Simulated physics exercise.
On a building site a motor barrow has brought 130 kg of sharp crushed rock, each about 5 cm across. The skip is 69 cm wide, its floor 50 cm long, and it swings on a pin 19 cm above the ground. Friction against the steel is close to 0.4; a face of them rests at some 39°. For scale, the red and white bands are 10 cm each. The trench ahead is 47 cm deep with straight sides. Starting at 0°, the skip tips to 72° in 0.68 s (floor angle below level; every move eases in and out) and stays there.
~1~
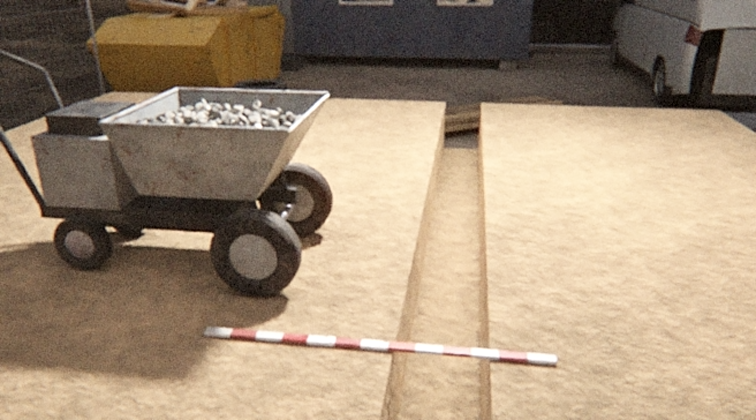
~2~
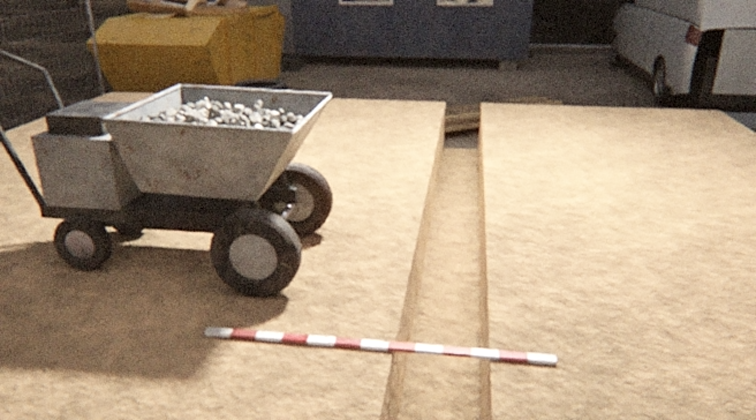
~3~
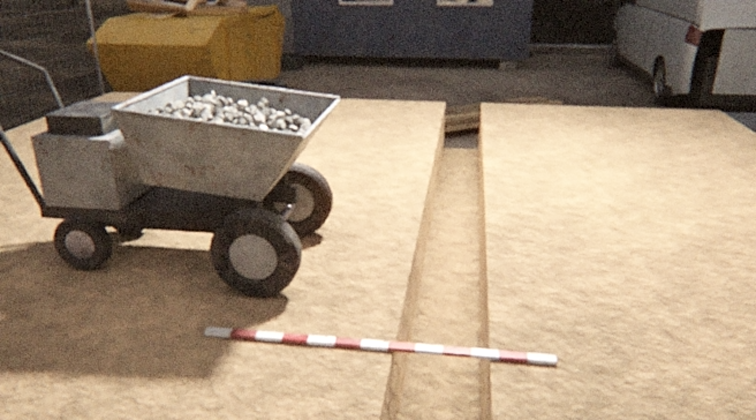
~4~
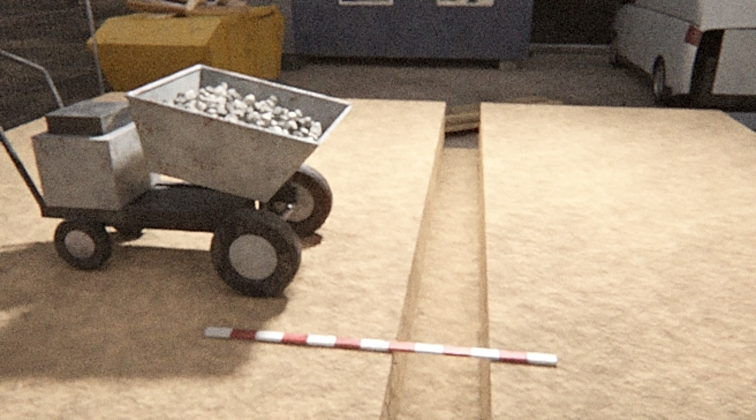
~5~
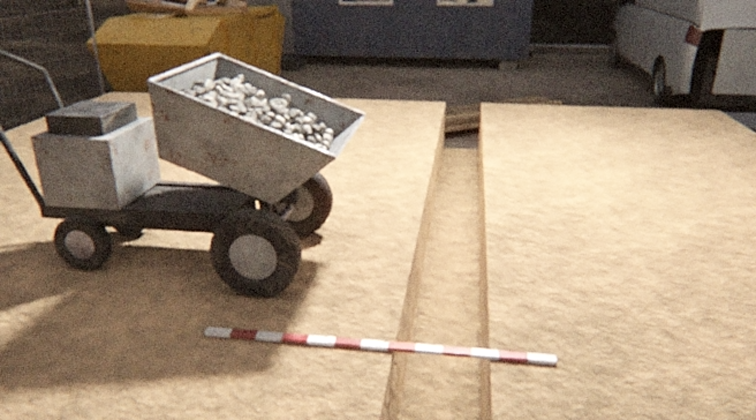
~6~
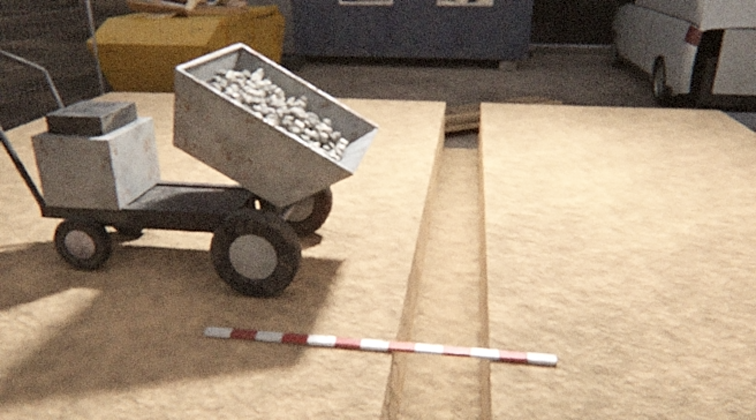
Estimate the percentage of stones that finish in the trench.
Close to 68 in a hundred.
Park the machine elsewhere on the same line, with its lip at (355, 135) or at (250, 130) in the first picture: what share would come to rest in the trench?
First some 30, then 50 per cent.
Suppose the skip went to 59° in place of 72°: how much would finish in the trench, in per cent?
Then about 25 per cent.
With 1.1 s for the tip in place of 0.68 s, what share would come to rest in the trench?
It would be near 60 per cent.
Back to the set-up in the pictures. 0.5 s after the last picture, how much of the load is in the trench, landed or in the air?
Some 20 per cent.
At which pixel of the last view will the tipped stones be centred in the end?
Around (449, 345).
Then, 0.2 s after the last picture the floor is at 61°, 100 % in the skip; the foremost stones are at (382, 205).
Then, 0.5 s after the last picture the floor is at 72°, 78 % in the skip, 1 % short of the trench, 22 % in the trench; the foremost stones are at (479, 309).
Then, 0.8 s after the last picture the floor is at 72°, 45 % in the skip, 54 % in the trench, 1 % past the trench; the foremost stones are at (508, 286).
Then, 2.8 s after the last picture the floor is at 72°, 31 % in the skip, 68 % in the trench, 1 % past the trench; the foremost stones are at (525, 305).
